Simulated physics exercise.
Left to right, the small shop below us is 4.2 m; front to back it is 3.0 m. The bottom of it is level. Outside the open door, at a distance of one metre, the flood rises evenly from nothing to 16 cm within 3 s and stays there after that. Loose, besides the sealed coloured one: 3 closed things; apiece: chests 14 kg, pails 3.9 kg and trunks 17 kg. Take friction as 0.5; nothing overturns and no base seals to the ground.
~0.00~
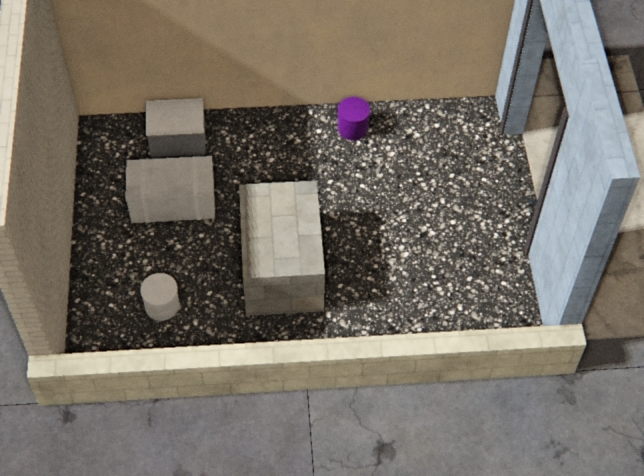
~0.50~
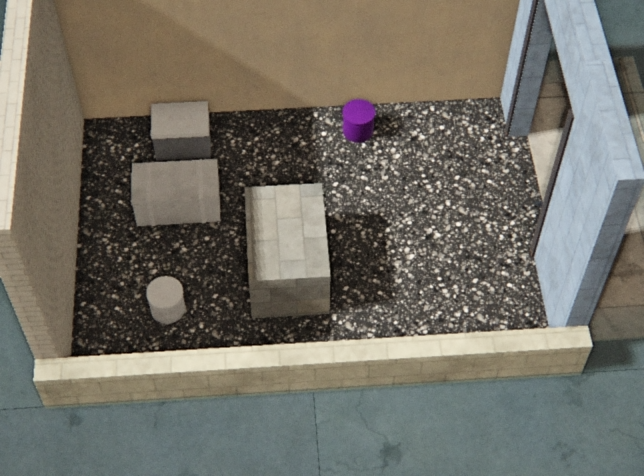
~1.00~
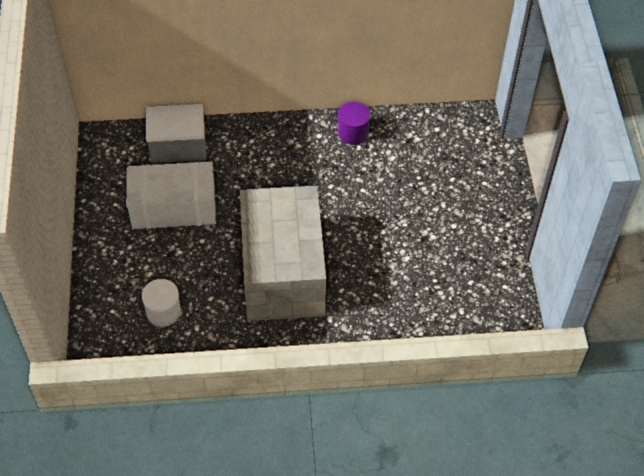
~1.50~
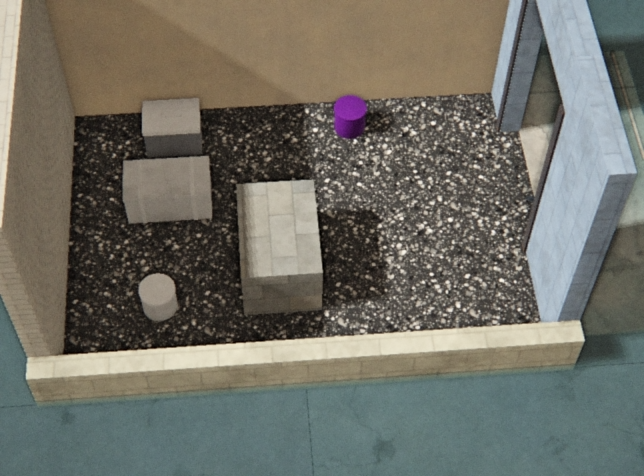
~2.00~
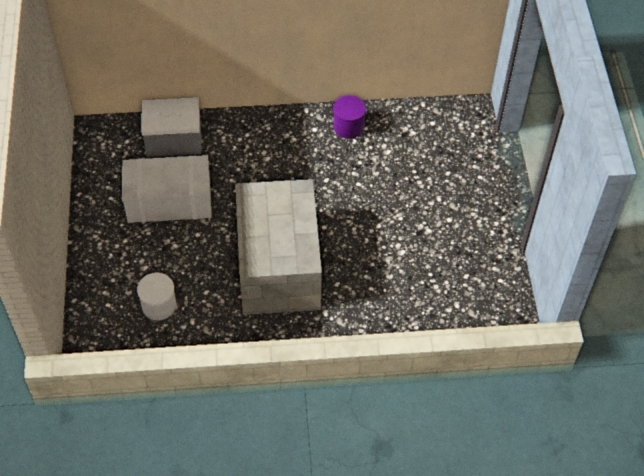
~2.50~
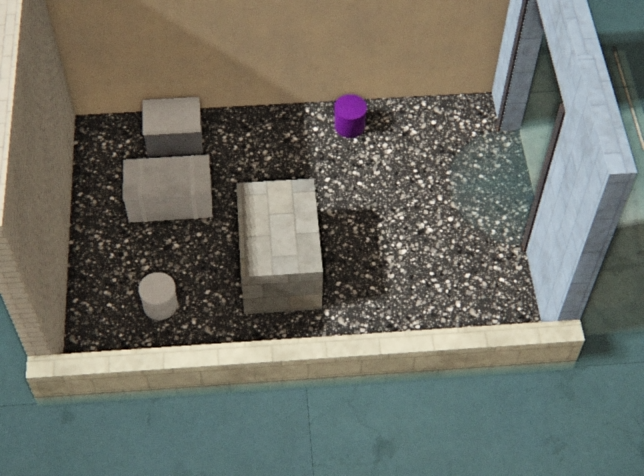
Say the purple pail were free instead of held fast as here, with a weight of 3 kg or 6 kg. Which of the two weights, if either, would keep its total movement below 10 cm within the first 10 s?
Most likely it will manage with neither mass.
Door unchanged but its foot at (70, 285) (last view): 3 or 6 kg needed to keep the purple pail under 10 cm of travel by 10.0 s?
If so, then both options fall short.
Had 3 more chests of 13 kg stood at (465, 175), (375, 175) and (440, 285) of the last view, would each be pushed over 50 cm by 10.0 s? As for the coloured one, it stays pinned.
Listed in turn, they go over the bar, over the bar, beneath the bar.
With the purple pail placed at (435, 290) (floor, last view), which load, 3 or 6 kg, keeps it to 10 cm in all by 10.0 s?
Well, must use the heavier.
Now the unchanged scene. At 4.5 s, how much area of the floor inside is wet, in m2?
6.0 m2.
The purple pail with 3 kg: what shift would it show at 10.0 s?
It would be some 200 cm from its spot.
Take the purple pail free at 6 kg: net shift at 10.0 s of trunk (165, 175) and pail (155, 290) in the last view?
Respectively 80 and 50 cm.
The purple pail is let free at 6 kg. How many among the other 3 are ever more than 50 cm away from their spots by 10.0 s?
The count comes to 3.
After 3.5 s the purple pail would be 0 cm from its start with 3 kg and 0 cm from its start with 6 kg; 0 cm of water round it then.
After 4.5 s the purple pail would be 32 cm from its start with 3 kg and 6 cm from its start with 6 kg; 5 cm of water round it then.
After 7.0 s the purple pail would be 201 cm from its start with 3 kg and 91 cm from its start with 6 kg; 8 cm of water round it then.
After 10.0 s the purple pail would be 190 cm from its start with 3 kg and 220 cm from its start with 6 kg; 10 cm of water round it then.
